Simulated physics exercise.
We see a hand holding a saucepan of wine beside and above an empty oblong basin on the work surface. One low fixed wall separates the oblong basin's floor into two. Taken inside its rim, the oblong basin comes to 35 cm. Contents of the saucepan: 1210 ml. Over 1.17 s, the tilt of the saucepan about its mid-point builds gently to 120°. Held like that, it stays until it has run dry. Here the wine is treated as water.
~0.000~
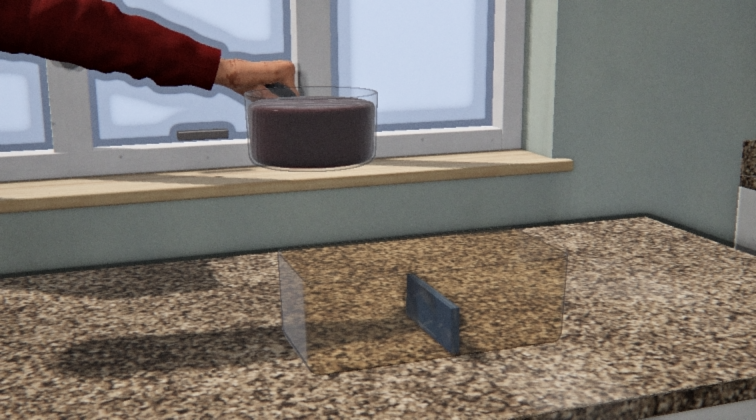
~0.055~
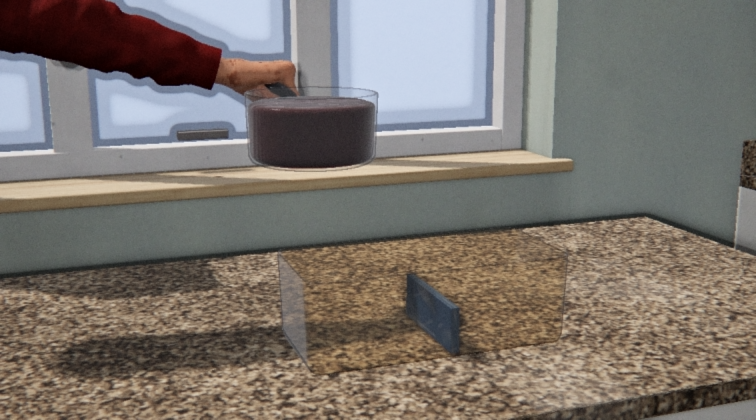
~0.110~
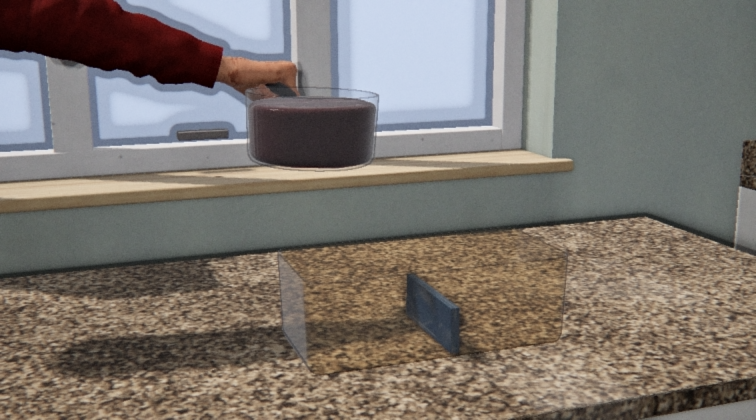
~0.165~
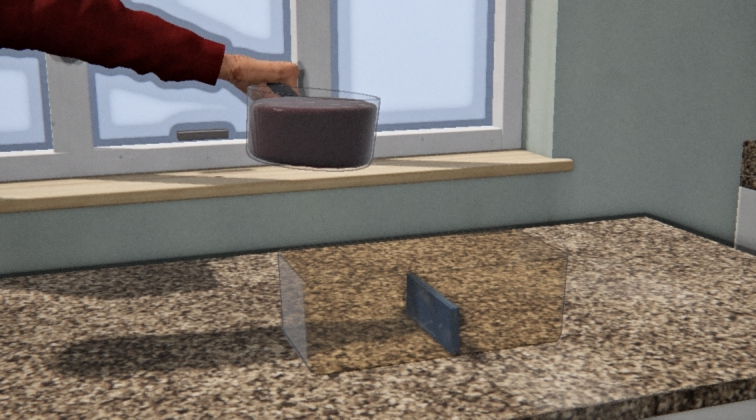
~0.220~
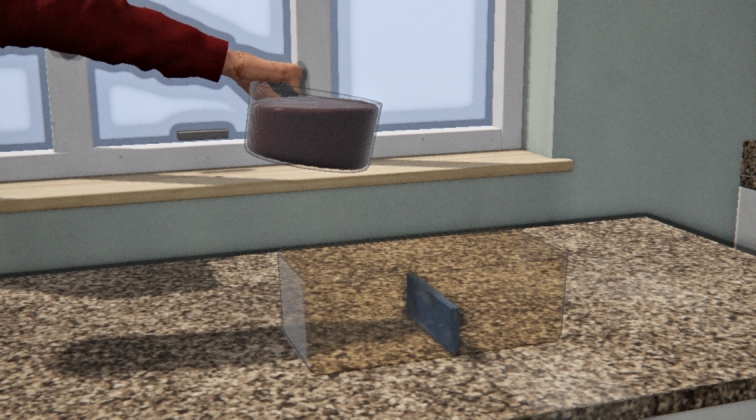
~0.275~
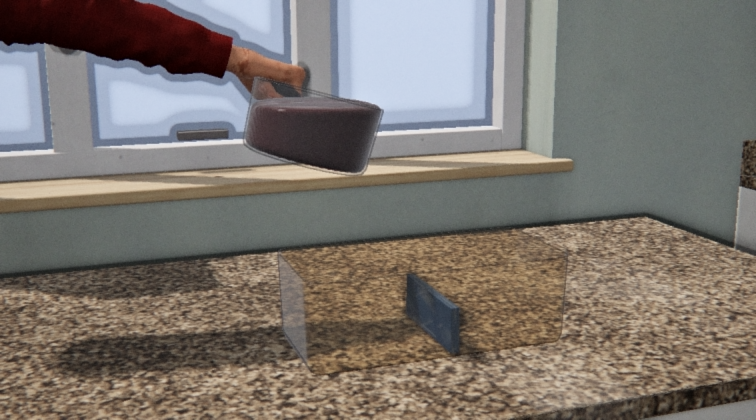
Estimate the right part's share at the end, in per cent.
Roughly 46 per cent is in the right part.
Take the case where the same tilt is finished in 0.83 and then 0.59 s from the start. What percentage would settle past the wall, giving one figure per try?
35 then 20 %.
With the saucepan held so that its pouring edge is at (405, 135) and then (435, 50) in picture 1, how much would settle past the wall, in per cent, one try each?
70 per cent first, 90 per cent second.
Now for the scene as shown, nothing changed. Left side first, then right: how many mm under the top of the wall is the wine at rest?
I'd say some 38 mm on the left and some 36 mm on the right.
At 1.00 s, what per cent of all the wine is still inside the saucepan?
About 4 percent.
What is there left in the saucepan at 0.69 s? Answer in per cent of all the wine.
About 42 percent.
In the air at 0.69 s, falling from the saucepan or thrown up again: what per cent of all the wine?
Near 38 in a hundred.
By 0.69 s the tilt is 77° and 42 per cent is still to pour, 5 is left of the wall and 15 right of it.
By 1.00 s the tilt is 114° and 4 per cent is still to pour, 42 is left of the wall and 45 right of it.
By 1.32 s the tilt is 120° and 0 per cent is still to pour, 52 is left of the wall and 46 right of it.
By 1.67 s the tilt is 120° and 0 per cent is still to pour, 52 is left of the wall and 46 right of it.
At rest 52 per cent lies left of the wall, 46 right of it and 2 outside.
